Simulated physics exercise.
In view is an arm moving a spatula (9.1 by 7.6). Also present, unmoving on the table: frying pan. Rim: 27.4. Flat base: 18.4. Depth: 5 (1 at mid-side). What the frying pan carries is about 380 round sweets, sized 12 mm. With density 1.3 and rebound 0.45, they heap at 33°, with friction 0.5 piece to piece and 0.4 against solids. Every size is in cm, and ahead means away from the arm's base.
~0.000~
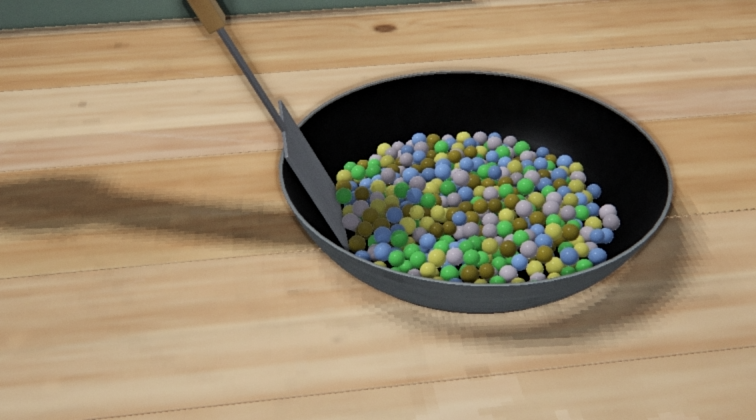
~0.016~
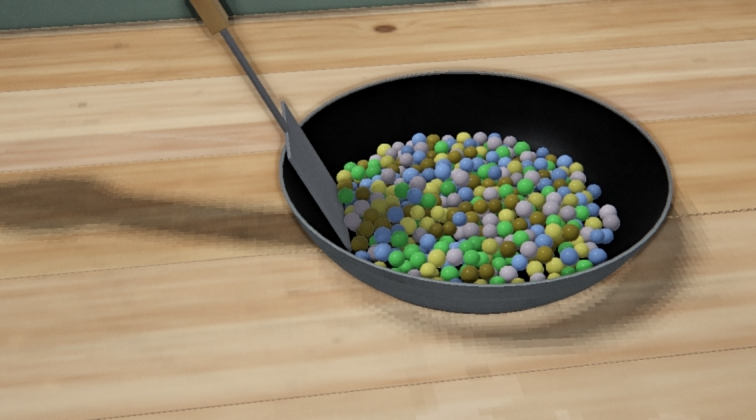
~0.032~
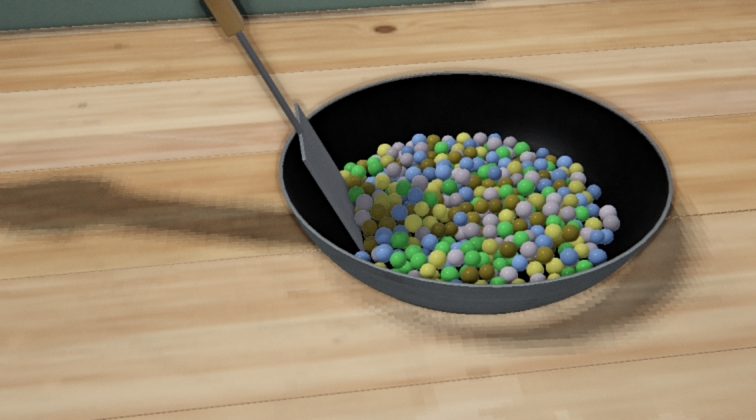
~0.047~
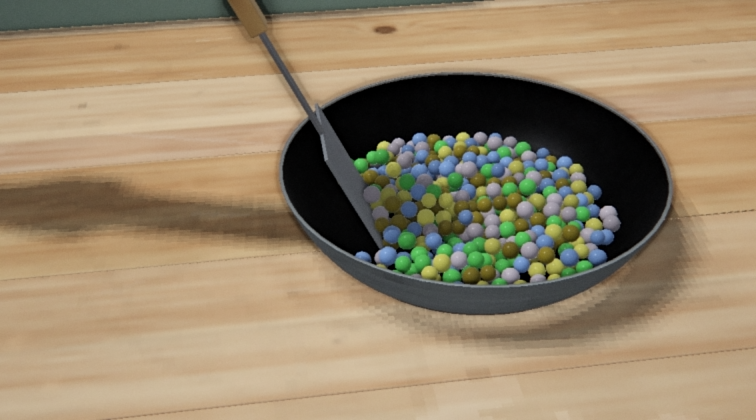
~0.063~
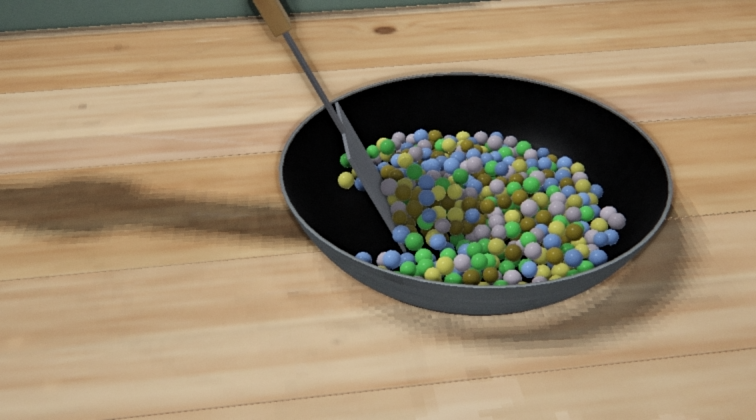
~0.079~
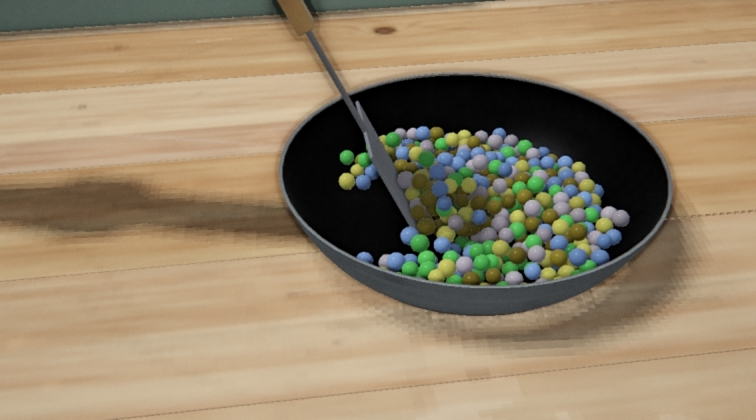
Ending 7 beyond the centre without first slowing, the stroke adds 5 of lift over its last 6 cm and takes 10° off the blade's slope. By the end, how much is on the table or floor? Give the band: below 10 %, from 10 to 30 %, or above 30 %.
Below 10 %.
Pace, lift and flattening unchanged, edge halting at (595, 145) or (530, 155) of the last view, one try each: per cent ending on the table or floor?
Respectively some 10 and 0 percent end on the table or floor.
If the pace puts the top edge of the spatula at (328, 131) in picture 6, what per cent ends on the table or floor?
That share would be some 0 percent.
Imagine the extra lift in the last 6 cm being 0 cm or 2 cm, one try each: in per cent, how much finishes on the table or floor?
It works out to some 0 per cent for the first setting and some 5 per cent for the second.
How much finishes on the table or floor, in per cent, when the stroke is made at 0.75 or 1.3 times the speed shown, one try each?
Near 0 and near 10 percent respectively.
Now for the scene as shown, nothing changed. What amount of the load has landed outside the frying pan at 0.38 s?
5 %.
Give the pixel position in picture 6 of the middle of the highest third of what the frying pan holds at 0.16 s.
The middle sits at approx. (532, 183).
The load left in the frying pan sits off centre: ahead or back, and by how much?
About 4.5 cm ahead.
By 0.12 s, sloping 65°, highest piece 7 above the table; 379 in the frying pan.
By 0.16 s, sloping 61°, highest piece 7 above the table; 379 in the frying pan.
By 0.38 s, sloping 55°, highest piece 6 above the table; 354 in the frying pan, 24 on the table or floor, 1 on the blade or in flight.
By 1.43 s, sloping 55°, highest piece 5 above the table; 353 in the frying pan, 26 on the table or floor.
Final count, 353 in the frying pan, 26 on the table or floor. That is 7 % on the table or floor.
